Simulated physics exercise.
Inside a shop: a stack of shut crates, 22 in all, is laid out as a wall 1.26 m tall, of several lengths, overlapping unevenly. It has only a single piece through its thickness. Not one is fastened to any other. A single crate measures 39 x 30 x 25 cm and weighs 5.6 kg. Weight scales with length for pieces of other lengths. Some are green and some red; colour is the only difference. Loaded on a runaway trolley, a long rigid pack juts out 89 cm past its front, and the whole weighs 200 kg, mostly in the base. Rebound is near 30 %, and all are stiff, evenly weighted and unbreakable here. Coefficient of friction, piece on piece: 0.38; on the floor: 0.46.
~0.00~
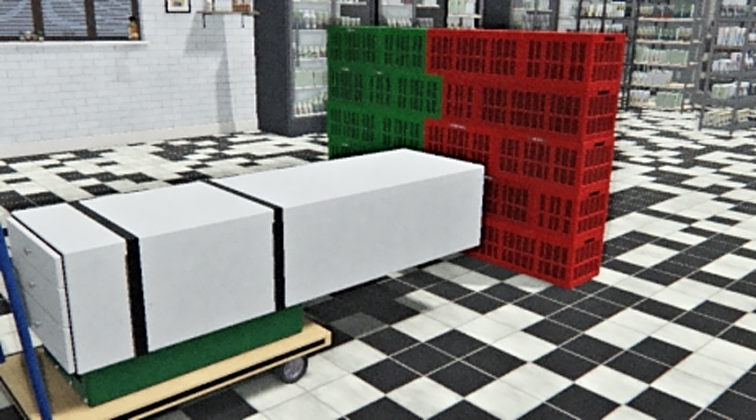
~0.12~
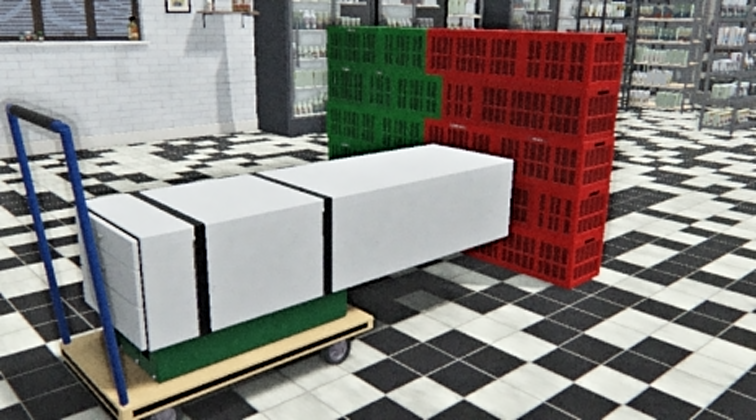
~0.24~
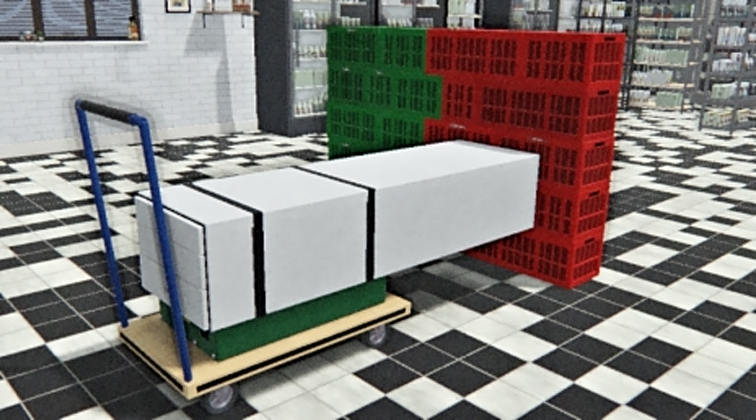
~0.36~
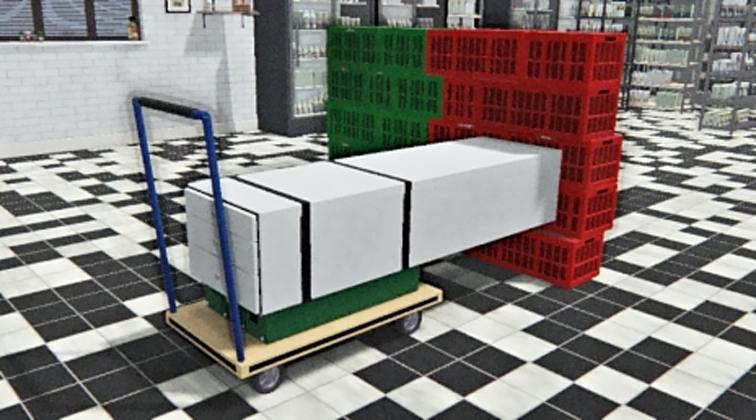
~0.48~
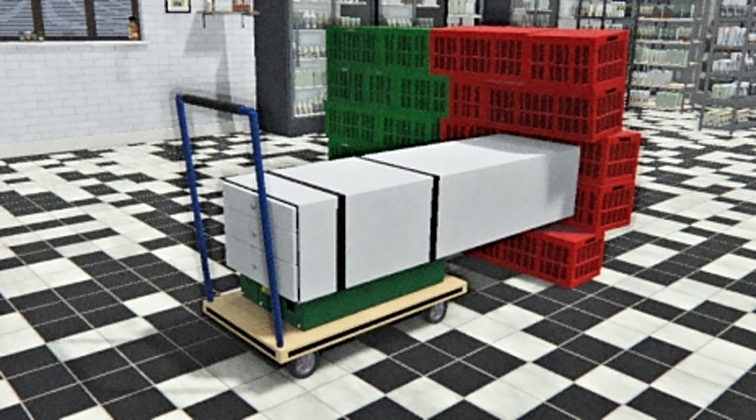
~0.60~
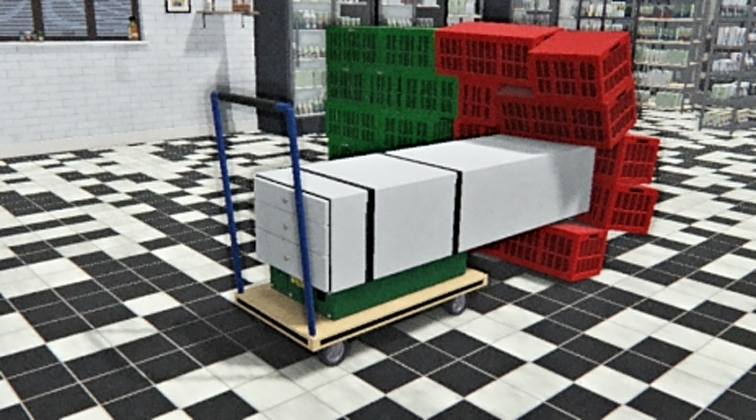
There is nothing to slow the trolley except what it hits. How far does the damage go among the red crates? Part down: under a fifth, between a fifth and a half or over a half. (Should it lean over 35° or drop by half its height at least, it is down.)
Beyond half.
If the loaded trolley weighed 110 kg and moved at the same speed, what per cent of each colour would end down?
Result: Red 80, green 0 %.
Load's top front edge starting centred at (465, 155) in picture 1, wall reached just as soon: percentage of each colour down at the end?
Result - red: 80%; green: 20%.
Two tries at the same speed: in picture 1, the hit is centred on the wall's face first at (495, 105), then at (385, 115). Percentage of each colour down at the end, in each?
Down by colour - red: 70%, then 0%; green: 20%, then 60%.
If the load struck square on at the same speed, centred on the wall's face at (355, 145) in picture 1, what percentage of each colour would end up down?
In that case red 0, green 80 per cent.
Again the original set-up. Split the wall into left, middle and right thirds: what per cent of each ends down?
In percent, the thirds read 0 on the left, 30 in the middle and 80 on the right.
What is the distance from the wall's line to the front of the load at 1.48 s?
It has gone roughly 120 centimetres beyond.
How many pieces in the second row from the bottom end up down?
Exactly 2 finish down.
By 0.74 s, load 52 cm past the wall's line, still rolling; 3 of the 10 red crates down (3 of 22 in all colours); top red crate tilted 22°, 9 cm lower; top green crate moved 45 mm.
By 1.04 s, load 83 cm past the wall's line, still rolling; 5 of the 10 red crates down (5 of 22 in all colours); top red crate tilted 45°, 24 cm lower; top green crate moved 7 cm.
By 1.48 s, load 1.19 m past the wall's line, still rolling; 8 of the 10 red crates down (8 of 22 in all colours); top red crate tilted 55°, 67 cm lower; top green crate moved 7 cm.
By 2.98 s, load 1.55 m past the wall's line, stopped; 8 of the 10 red crates down (8 of 22 in all colours); top red crate on its side; top green crate moved 7 cm.
When it is over (4.5 s), load 1.55 m past the wall's line, stopped; 8 of the 10 red crates down (8 of 22 in all colours); top red crate on its side; top green crate moved 7 cm. That is 80 per cent. In pixels of the last frame, middles, top red crate near (741, 223), top green crate near (428, 50).
